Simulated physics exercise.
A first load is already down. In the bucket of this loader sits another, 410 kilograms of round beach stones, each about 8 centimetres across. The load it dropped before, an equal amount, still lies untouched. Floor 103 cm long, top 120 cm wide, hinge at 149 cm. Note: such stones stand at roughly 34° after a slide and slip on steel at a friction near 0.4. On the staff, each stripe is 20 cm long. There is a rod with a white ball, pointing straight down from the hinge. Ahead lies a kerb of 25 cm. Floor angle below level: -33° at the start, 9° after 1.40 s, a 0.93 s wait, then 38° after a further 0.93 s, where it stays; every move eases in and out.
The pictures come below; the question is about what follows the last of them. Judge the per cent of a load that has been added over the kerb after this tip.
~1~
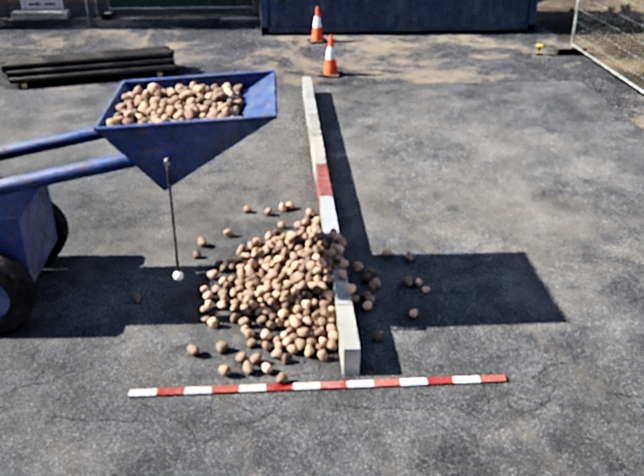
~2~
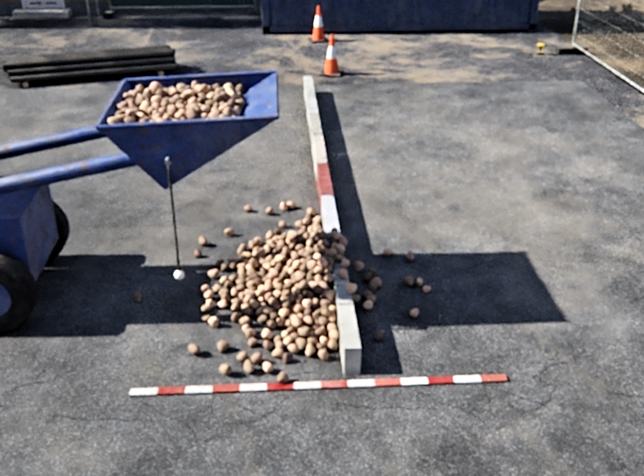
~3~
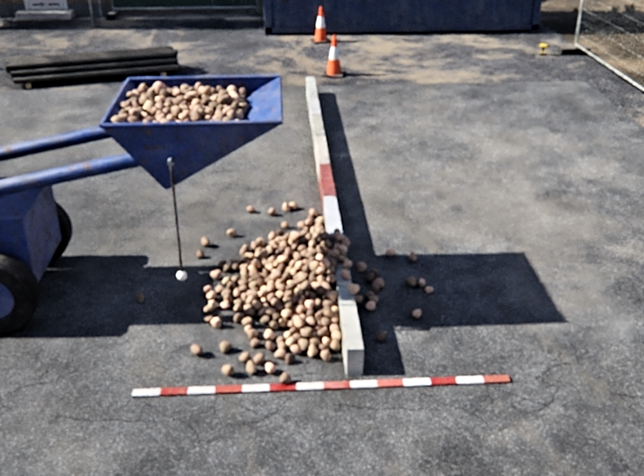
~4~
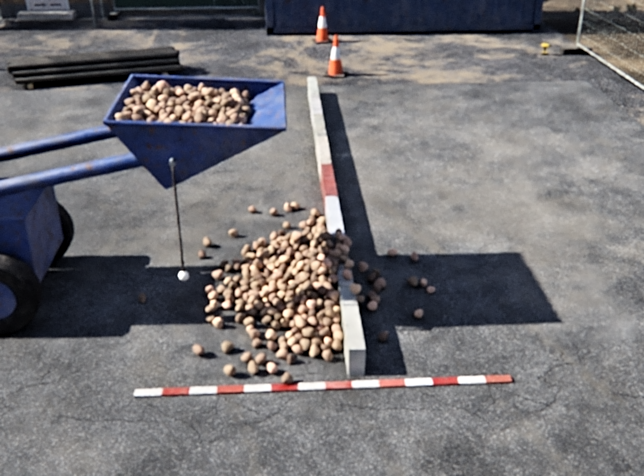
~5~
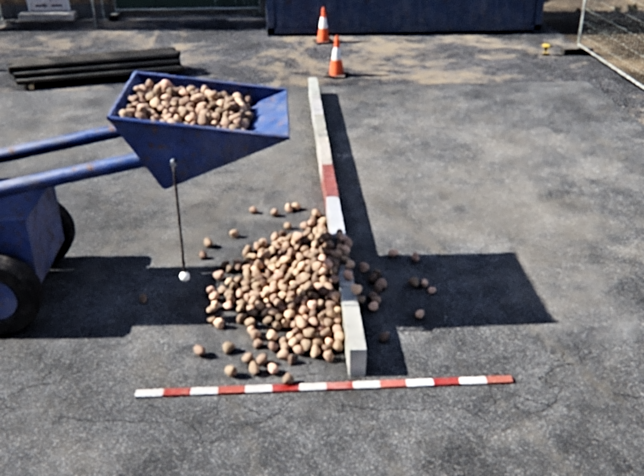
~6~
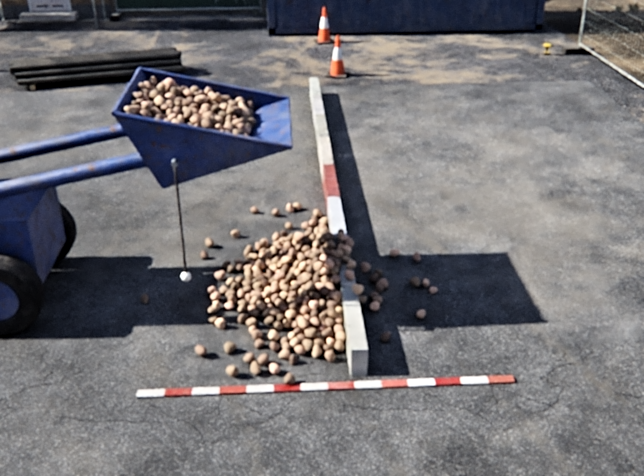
The added amount is roughly 12 per cent of a load.
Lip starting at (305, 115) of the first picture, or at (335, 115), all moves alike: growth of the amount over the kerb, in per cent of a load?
Case one about 50 %, case two about 90 %.
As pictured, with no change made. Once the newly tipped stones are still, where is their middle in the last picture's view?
Their middle is at about (302, 269).
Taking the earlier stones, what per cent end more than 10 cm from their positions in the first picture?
Near 15 per cent, I reckon.
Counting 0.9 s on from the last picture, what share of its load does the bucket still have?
Close to 100 in a hundred is still held.
Then, 0.5 s after the last picture the floor is at 2°; in per cent of one load, 100 in the bucket, 96 on this side of the kerb, 3 over the kerb; the foremost stones are at (408, 279).
Then, 0.9 s after the last picture the floor is at 9°; in per cent of one load, 100 in the bucket, 97 on this side of the kerb, 3 over the kerb; the foremost stones are at (408, 279).
Then, 3.1 s after the last picture the floor is at 38°; in per cent of one load, 0 in the bucket, 189 on this side of the kerb, 11 over the kerb; the foremost stones are at (446, 293).
Then, 5.8 s after the last picture the floor is at 38°; in per cent of one load, 0 in the bucket, 185 on this side of the kerb, 15 over the kerb; the foremost stones are at (448, 278). Net gain over the kerb, 12.
